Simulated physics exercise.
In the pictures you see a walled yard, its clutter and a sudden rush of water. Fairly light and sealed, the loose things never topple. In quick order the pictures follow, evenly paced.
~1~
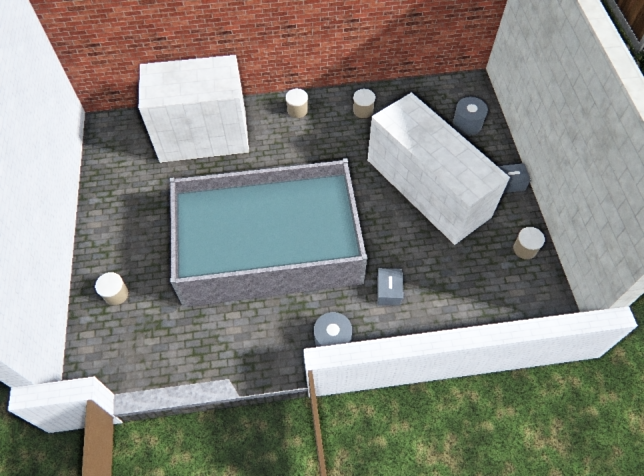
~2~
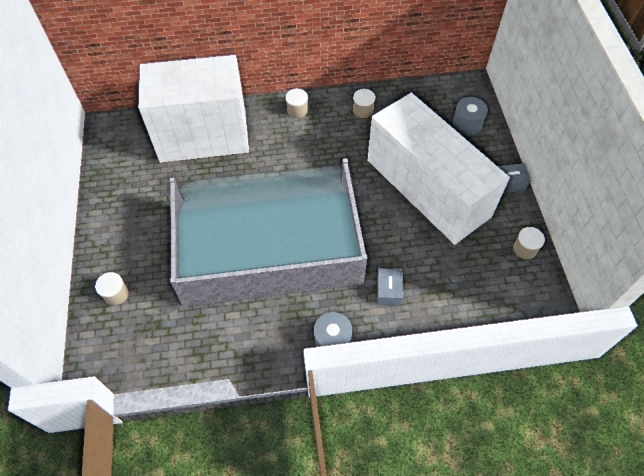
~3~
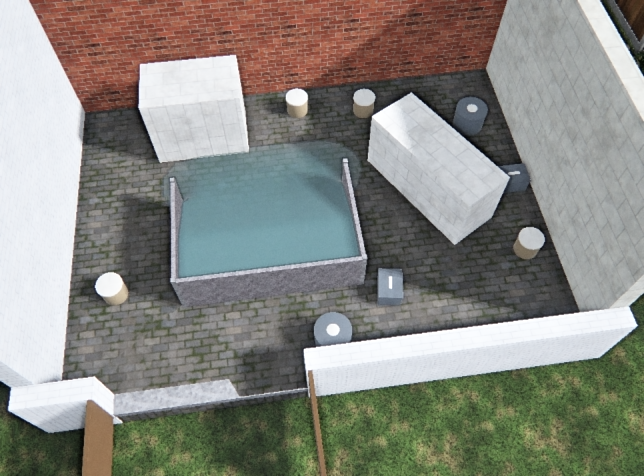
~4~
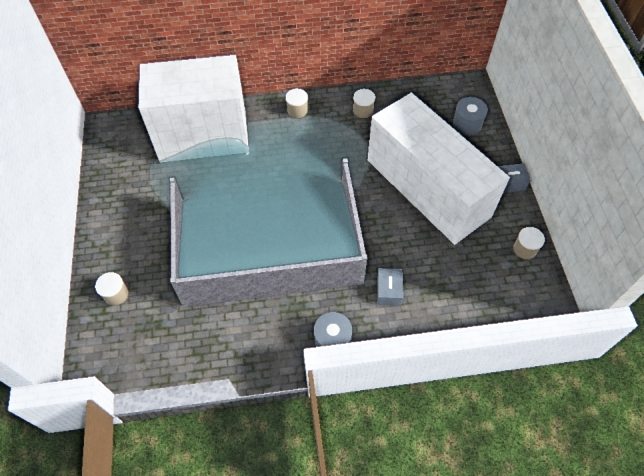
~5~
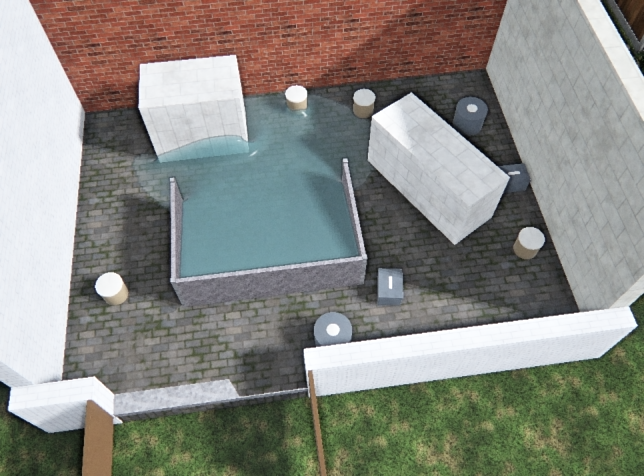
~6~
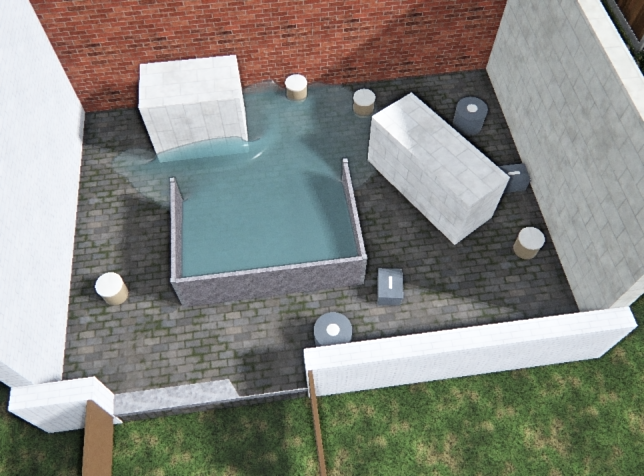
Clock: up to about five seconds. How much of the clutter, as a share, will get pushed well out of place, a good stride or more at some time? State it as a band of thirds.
So the part that moves far is the two-thirds mark or beyond.
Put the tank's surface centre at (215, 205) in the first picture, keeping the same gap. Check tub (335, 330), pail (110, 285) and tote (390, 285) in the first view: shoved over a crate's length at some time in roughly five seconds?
The three, one by one: Short of that, past that mark and short of that.
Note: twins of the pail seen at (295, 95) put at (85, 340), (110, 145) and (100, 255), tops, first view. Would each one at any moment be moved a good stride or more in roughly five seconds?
The first travels far, the second travels far and the third travels far.
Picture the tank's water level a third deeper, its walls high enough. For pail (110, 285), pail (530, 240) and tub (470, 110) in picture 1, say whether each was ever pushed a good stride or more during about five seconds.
Item by item: Cleared the mark, then cleared the mark, then cleared the mark.
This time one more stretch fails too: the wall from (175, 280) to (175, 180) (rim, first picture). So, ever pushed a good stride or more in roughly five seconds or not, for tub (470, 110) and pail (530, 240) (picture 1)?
The first one stopped short; the second one stopped short.
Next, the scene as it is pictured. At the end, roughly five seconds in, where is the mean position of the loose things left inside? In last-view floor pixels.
(432, 313).
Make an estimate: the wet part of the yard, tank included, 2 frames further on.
Estimate: Near 35 %.
A moment on, 0 of 8 are well off their spots; 1 afloat.
Next, 2 of 8 are well off their spots; 2 afloat.
Later, 4 of 8 are well off their spots; 3 afloat.
In the end, 6 of 8 are well off their spots, and 6 have been at some point; 3 afloat.
